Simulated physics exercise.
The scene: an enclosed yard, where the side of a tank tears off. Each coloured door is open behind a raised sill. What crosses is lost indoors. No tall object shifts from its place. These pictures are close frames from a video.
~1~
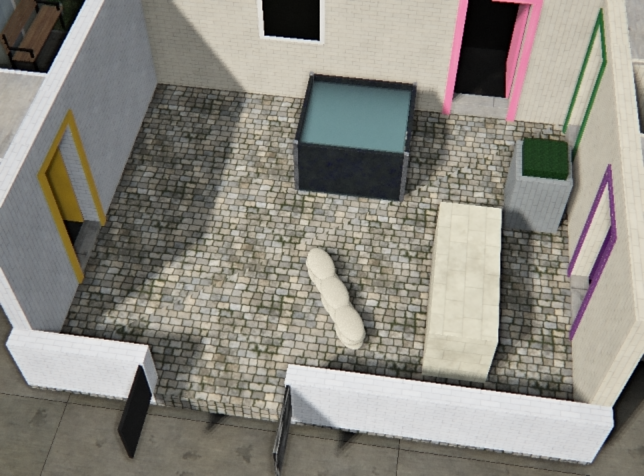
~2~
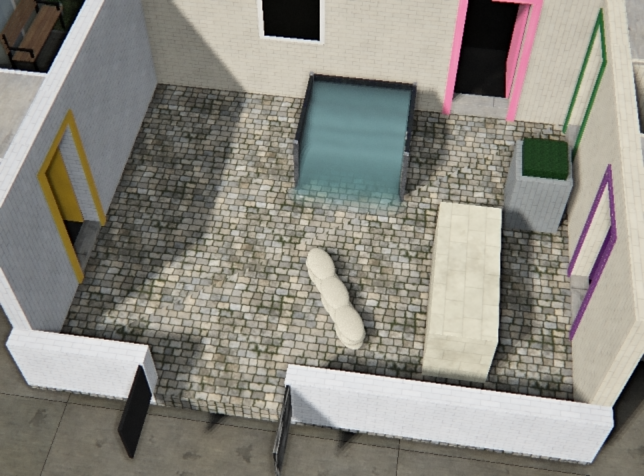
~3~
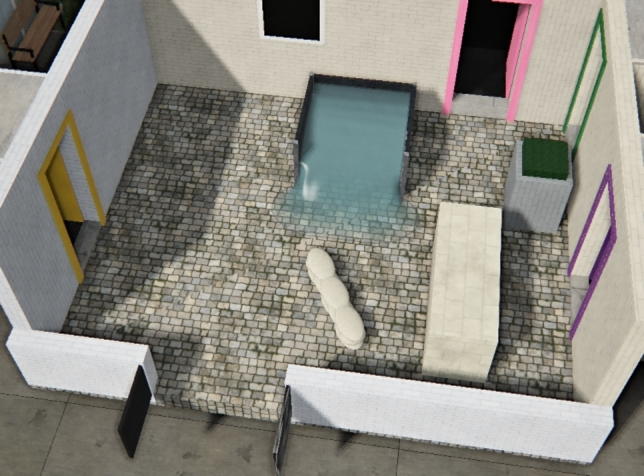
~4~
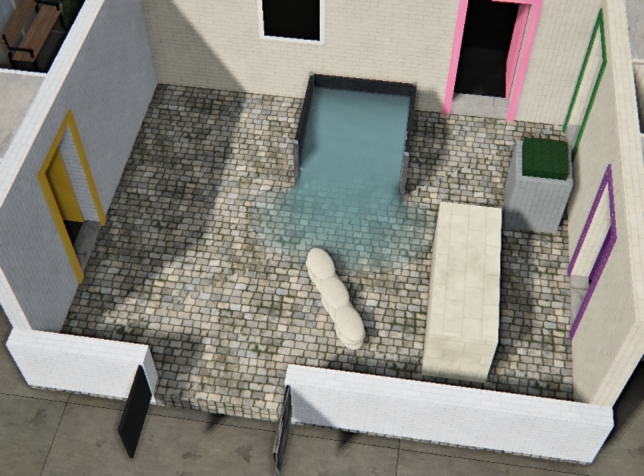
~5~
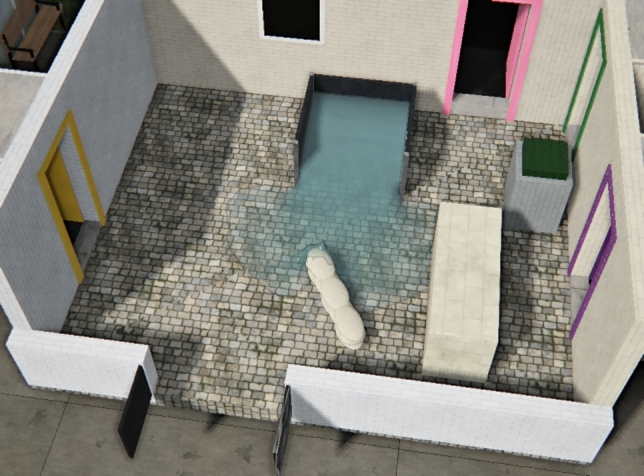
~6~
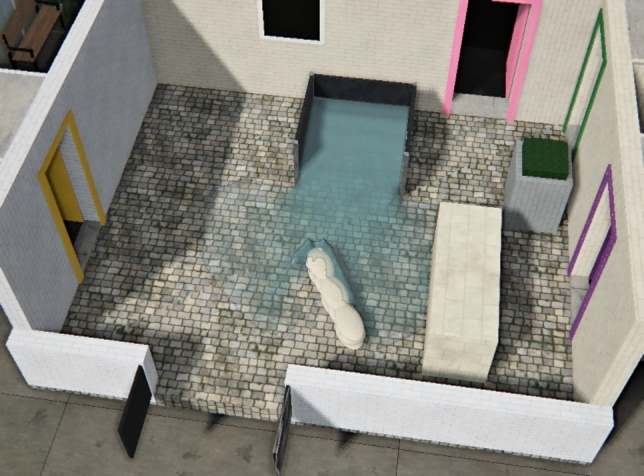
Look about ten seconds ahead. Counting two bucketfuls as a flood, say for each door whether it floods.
The purple door is going to let through no more than allowed; the yellow door is going to let through no more than allowed; the green door is going to let through no more than allowed; the pink door is going to let through no more than allowed.
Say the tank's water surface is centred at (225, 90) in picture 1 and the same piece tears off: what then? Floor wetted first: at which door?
Answer: The door marked yellow.
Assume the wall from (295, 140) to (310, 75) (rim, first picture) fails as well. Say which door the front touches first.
I say the one in yellow.
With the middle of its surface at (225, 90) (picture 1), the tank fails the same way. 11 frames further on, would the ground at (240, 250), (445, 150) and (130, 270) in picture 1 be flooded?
One after the other: Wet, not flooded, under water.
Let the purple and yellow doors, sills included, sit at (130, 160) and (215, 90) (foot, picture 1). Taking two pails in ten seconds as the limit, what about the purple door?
As I see it, the purple door comes in lower.
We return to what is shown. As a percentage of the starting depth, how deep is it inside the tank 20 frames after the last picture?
8 percent or thereabouts.
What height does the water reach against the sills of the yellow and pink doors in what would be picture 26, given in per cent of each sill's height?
About 90 and 0 %.
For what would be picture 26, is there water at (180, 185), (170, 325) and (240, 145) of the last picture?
As listed, the points end up high and dry, soaked and high and dry.
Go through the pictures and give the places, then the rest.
The first picture shows still water in the water tank at (357, 117).
In the second picture, the front is at (292, 191), out from the gap at (350, 180).
In the third picture, the front is at (279, 211), out from the gap at (350, 181).
In the fourth picture, the front is at (282, 252), out from the gap at (350, 182).
In the fifth picture, the front is at (351, 308), out from the gap at (350, 184).
In the sixth picture, the front is at (378, 342), out from the gap at (350, 184).
A moment on, water covers 40 % of the floor; the purple door not reached, the yellow door not reached, the green door not reached, the pink door not reached.
Next, water covers 45 % of the floor; the purple door wet at the sill, nothing in, the yellow door wet at the sill, nothing in, the green door not reached, the pink door not reached.
Then, water covers 55 % of the floor; the purple door wet at the sill, nothing in, the yellow door wet at the sill, nothing in, the green door wet at the sill, nothing in, the pink door not reached.
Later, water covers 90 % of the floor; the purple door wet at the sill, nothing in, the yellow door under two buckets in, the green door wet at the sill, nothing in, the pink door wet at the sill, nothing in.
In the end, water covers 95 % of the floor; the purple door under two buckets in, the yellow door under two buckets in, the green door wet at the sill, nothing in, the pink door wet at the sill, nothing in.
